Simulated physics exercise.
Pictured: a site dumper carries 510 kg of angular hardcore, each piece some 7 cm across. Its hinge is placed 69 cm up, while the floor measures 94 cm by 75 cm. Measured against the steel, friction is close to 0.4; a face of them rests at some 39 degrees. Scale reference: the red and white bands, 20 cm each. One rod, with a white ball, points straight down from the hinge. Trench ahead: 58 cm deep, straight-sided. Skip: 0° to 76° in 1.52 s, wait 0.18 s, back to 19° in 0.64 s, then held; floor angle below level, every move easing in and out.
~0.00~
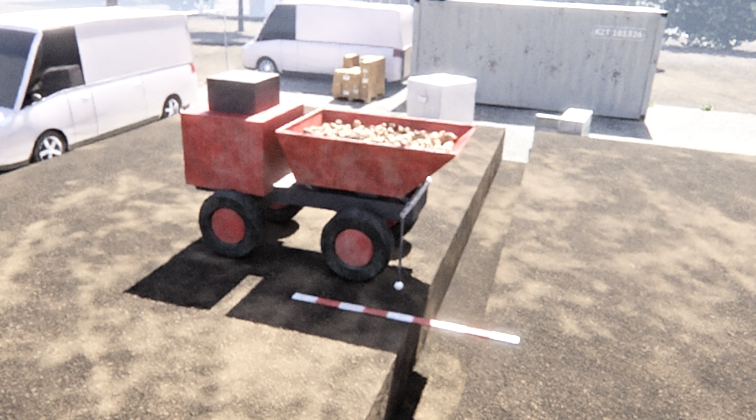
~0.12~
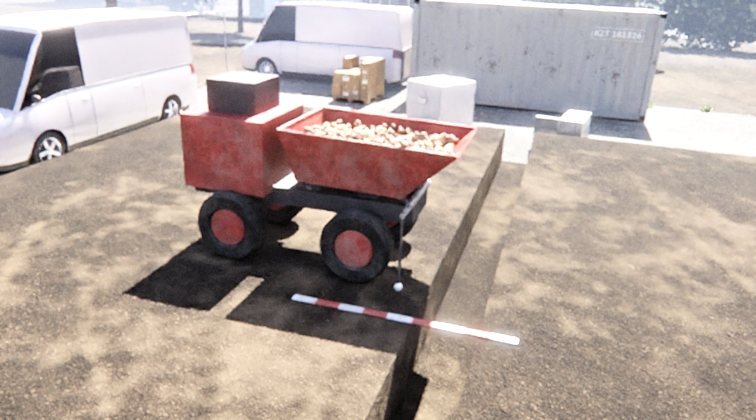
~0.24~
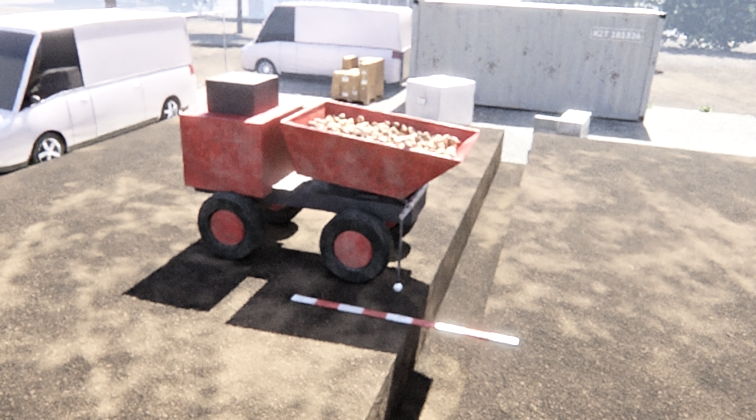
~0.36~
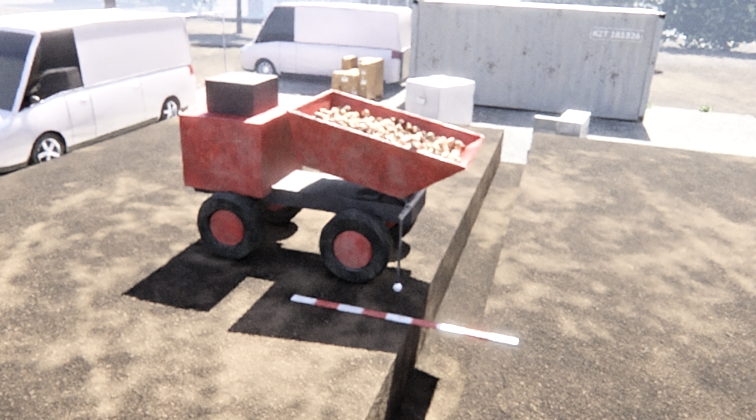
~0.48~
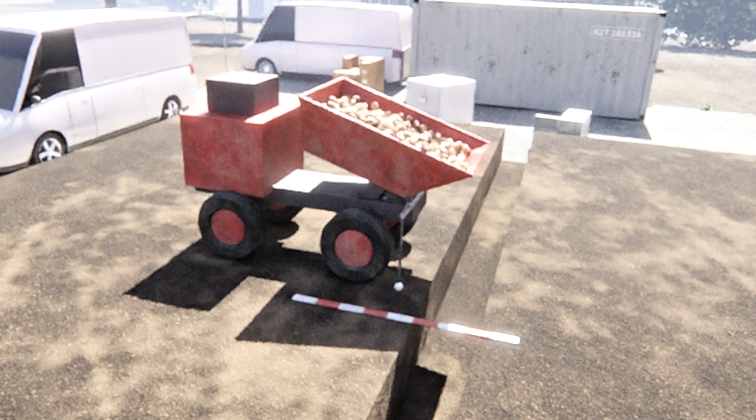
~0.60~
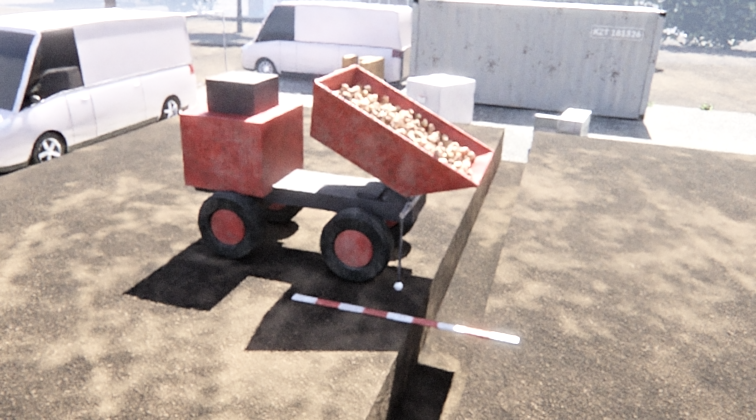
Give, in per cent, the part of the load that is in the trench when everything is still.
Close to 10 in every hundred.
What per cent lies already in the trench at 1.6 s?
5 per cent or so by then.
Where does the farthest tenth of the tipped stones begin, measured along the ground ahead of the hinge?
It's roughly 170 cm in front of the hinge.
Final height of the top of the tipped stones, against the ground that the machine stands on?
Some 30 cm above that level.
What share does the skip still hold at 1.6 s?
Roughly 65 per cent is still inside.
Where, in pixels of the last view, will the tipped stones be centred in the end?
The stones end up centred near (545, 282).
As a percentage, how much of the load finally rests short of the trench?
Some 0 per cent of the load.
After 1.1 s the floor is at 64°; 100 % in the skip; the foremost stones are at (489, 212).
After 1.6 s the floor is at 76°; 63 % in the skip, 3 % in the trench, 35 % past the trench; the foremost stones are at (551, 293).
After 2.8 s the floor is at 19°; 13 % in the skip, 8 % in the trench, 78 % past the trench; the foremost stones are at (703, 320).
After 5.4 s the floor is at 19°; 13 % in the skip, 9 % in the trench, 77 % past the trench; the foremost stones are at (703, 320).
